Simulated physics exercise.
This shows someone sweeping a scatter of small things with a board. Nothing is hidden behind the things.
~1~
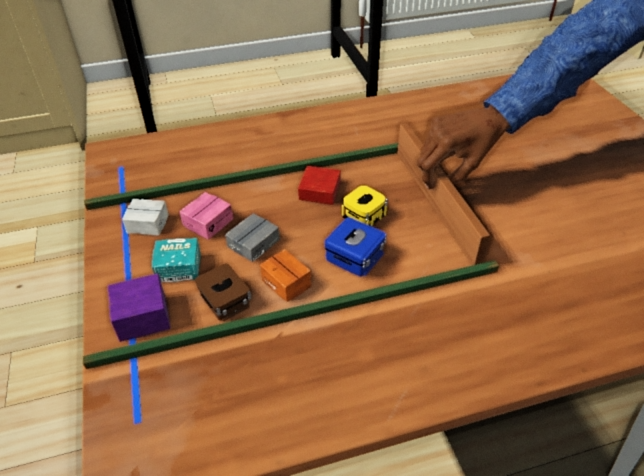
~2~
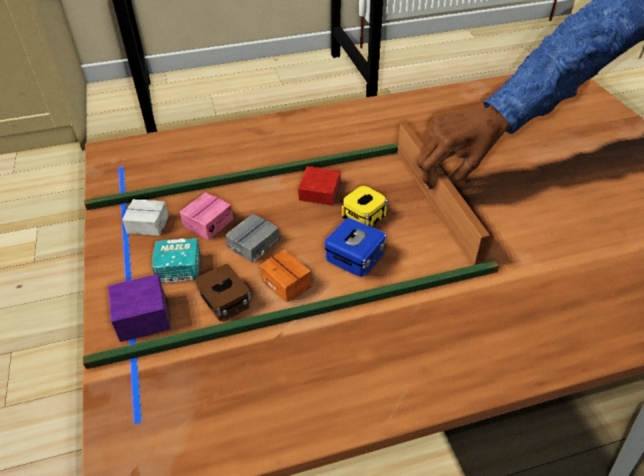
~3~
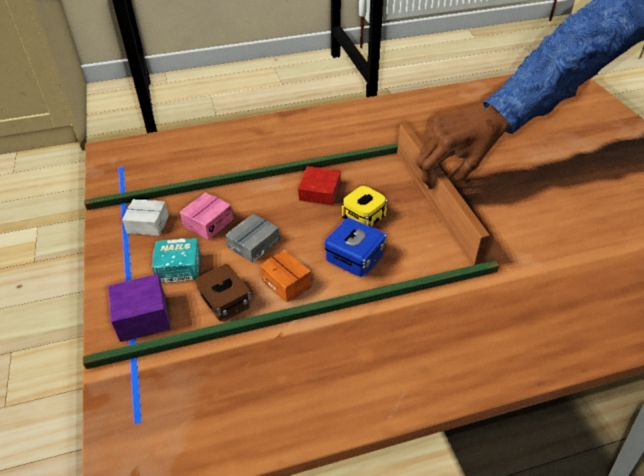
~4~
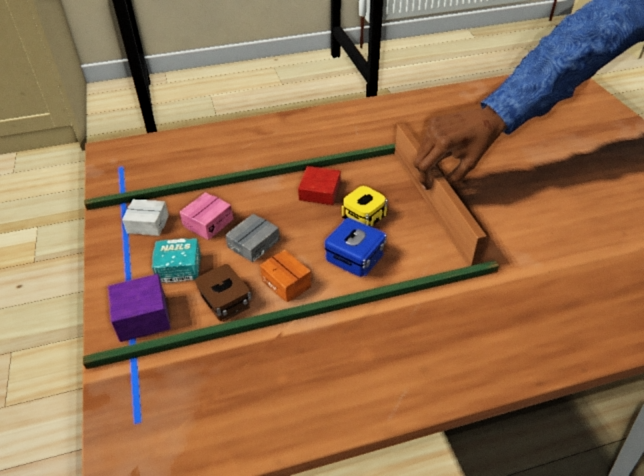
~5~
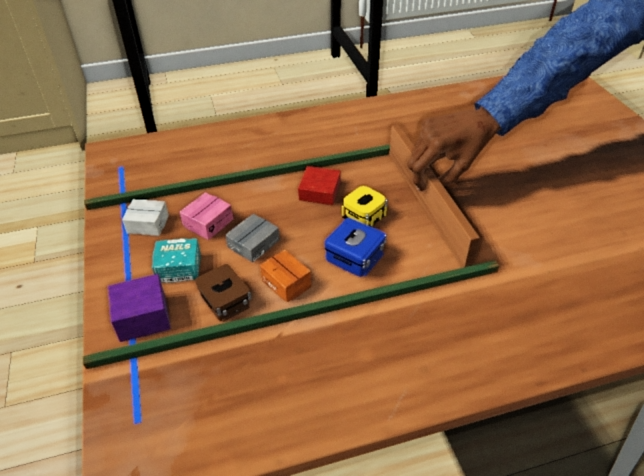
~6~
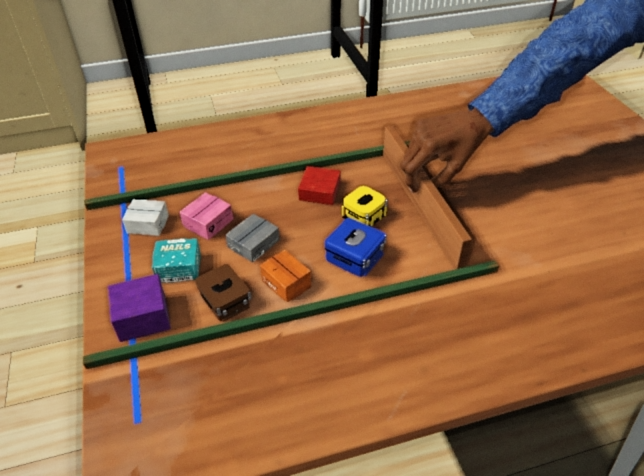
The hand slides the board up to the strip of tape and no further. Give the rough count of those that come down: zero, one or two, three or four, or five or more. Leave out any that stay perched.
Here the number that fall off is five or more.
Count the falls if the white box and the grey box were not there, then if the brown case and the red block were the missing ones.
The counts: 4 and 4.
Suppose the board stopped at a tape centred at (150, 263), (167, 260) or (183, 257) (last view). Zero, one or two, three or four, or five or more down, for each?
For each place: Three to four; 3 or 4; 1 or 2.
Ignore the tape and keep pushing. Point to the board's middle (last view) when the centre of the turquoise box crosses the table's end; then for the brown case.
At (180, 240) for the turquoise box; at (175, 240) for the brown case.
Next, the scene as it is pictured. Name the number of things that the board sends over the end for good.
Fallen: 6.
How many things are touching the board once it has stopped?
The number is 3.
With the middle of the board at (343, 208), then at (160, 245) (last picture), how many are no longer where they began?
At the one place 3, at the other 10.
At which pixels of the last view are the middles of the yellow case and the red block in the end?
Near (107, 255) and (104, 232).
Soon after, none off yet; purple block at rest near (139, 308); white box at rest near (146, 218); turquoise box at rest near (177, 261).
In the end, the number that fall off is five or more; gone, grey box, pink box, brown case, turquoise box, white box and purple block.
